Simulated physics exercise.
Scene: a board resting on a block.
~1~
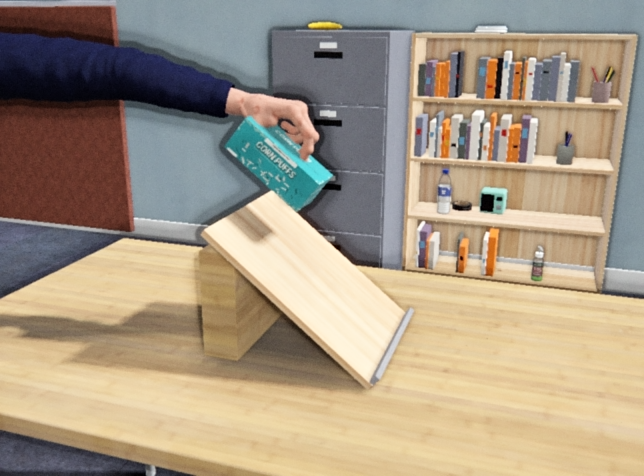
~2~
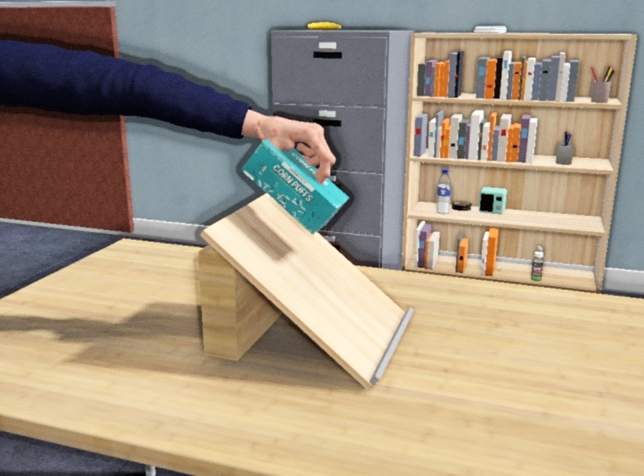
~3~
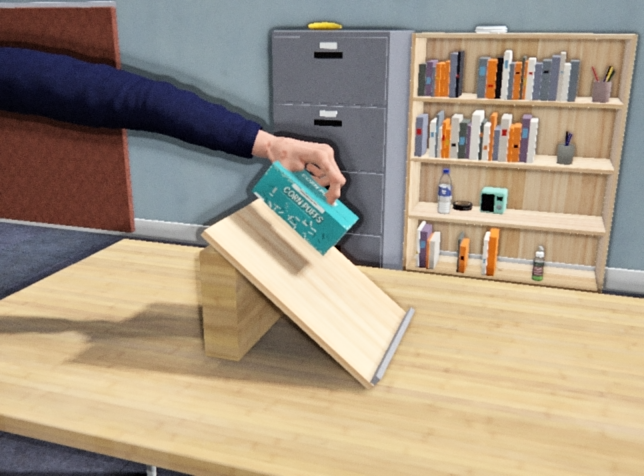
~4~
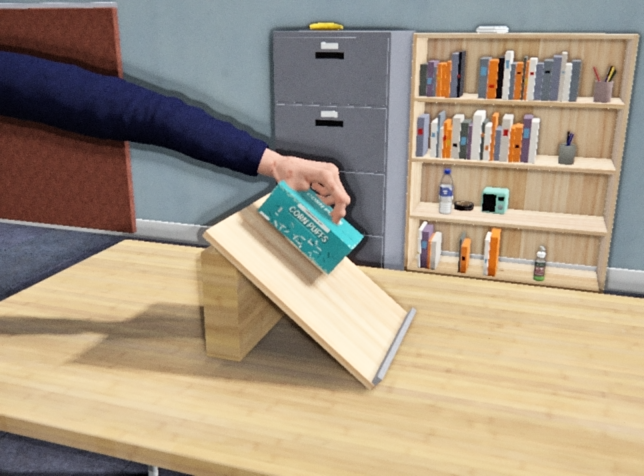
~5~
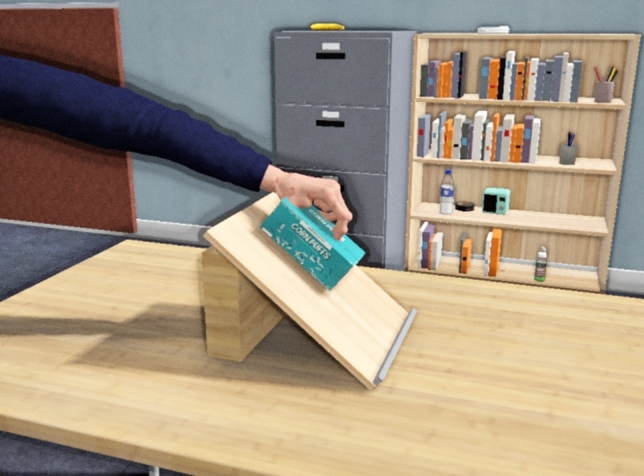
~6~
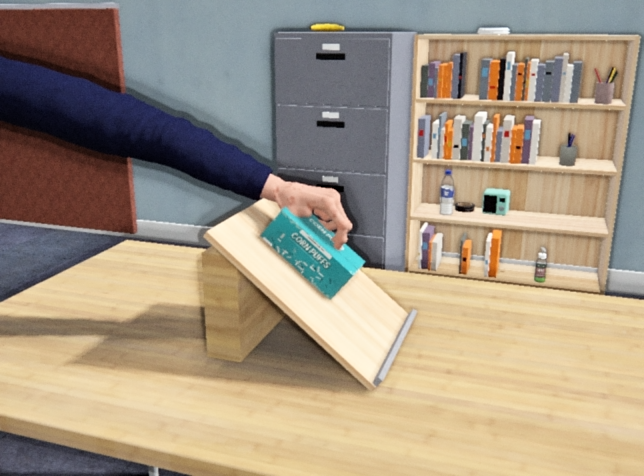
A turquoise carton was lowered by a hand reaching in from the left, moving down and slightly right until it was set on a sloping wooden board propped on a block, the fingers still gripping it.
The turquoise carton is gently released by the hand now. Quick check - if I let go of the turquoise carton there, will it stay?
It comes down the board.
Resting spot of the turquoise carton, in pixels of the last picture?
Close to (369, 300) in the last picture.
Then, 0.30 s on from there, turquoise carton shifted a little near (333, 267).
Then, 0.40 s on from there, turquoise carton shifted about its own width near (358, 289).
Then, 0.50 s on from there, turquoise carton shifted about its own width near (368, 300).
In the end, moved from the start, turquoise carton. At the end, from the last picture's camera, turquoise carton near (369, 300). The turquoise carton goes downhill.
